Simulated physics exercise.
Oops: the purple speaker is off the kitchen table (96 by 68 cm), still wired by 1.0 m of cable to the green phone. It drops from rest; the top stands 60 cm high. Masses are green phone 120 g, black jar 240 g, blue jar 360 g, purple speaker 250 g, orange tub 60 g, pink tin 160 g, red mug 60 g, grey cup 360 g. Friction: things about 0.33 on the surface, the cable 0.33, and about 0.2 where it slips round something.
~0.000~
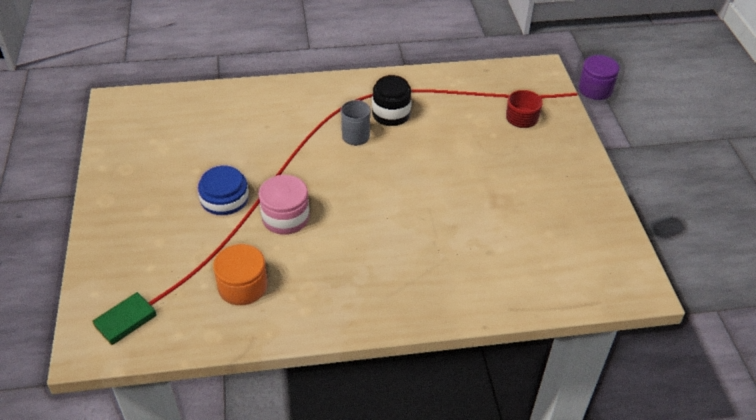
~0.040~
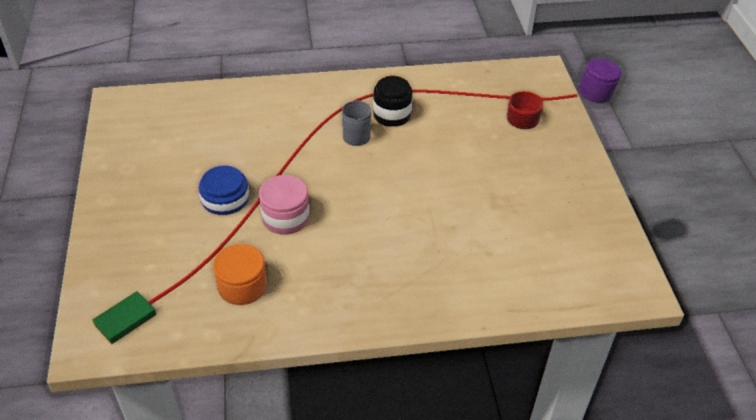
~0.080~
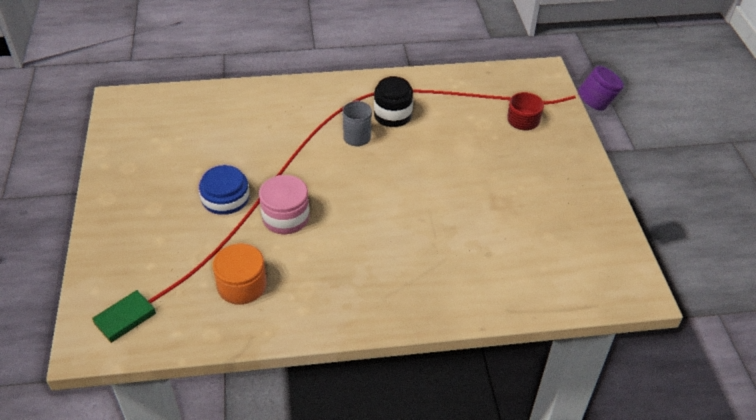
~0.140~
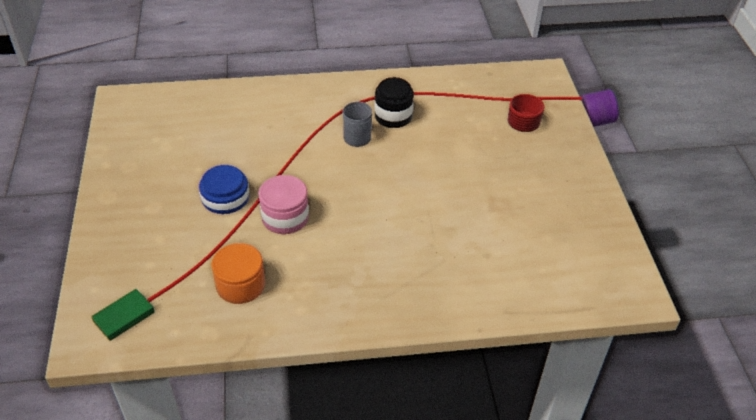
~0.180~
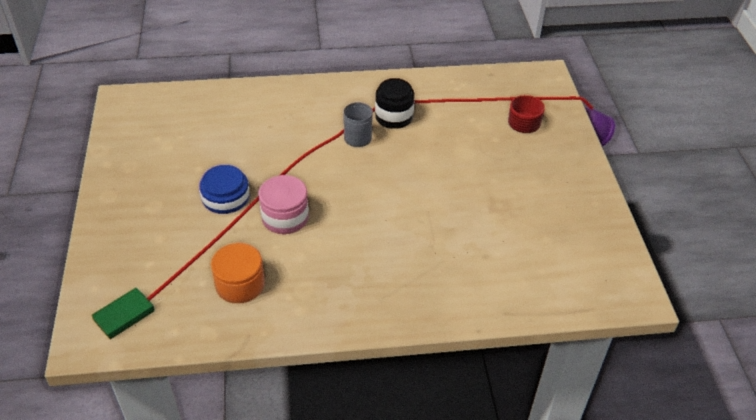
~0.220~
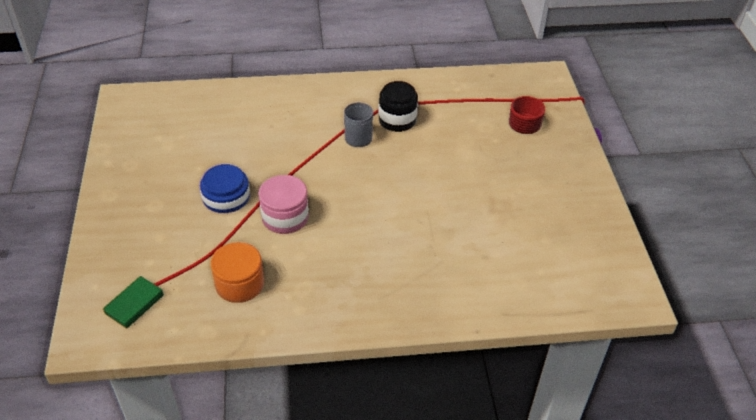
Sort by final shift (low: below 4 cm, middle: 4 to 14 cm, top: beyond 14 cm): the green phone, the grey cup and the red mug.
Result: Green phone ends far away, grey cup hardly moves, red mug stays in the low band.
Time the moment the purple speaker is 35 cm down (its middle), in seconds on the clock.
That is: 0.55 s.
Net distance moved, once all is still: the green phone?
Green phone 50 cm.
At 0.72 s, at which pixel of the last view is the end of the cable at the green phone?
Around (303, 167).
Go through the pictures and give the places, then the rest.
Green phone (124, 315); grey cup (356, 109); red mug (525, 100); cable runs through (425, 91) (332, 116) (205, 263), in the first frame.
Purple speaker (603, 68); cable runs through (332, 116) (205, 262), in the second frame.
Purple speaker (600, 88); cable runs through (333, 116) (205, 261), in the third frame.
Purple speaker (598, 109); cable runs through (335, 117) (204, 260), in the fourth frame.
Purple speaker (593, 127); cable runs through (551, 98) (199, 255), in the fifth frame.
Green phone (133, 299); grey cup (359, 112); red mug (528, 107); cable runs through (566, 100) (461, 101), in the sixth frame.
By 0.5 s, the cable's tail end at (247, 216); green phone 22 cm off its start, purple speaker over the edge, black jar 4 cm off its start.
By 0.7 s, the cable's tail end at (303, 167); green phone 38 cm off its start, pink tin 4 cm off its start, purple speaker over the edge.
By 1.0 s, the cable's tail end at (345, 134); green phone 50 cm off its start at (325, 137), pink tin 4 cm off its start at (307, 184), black jar 4 cm off its start at (408, 98).
By 1.2 s, the cable's tail end at (345, 134); green phone 50 cm off its start, pink tin 4 cm off its start, black jar 4 cm off its start.
By 2.4 s, the cable's tail end at (345, 134); green phone 50 cm off its start at (325, 136), grey cup 1 cm off its start at (362, 110), red mug 0 cm off its start at (528, 107), pink tin 4 cm off its start at (307, 184).
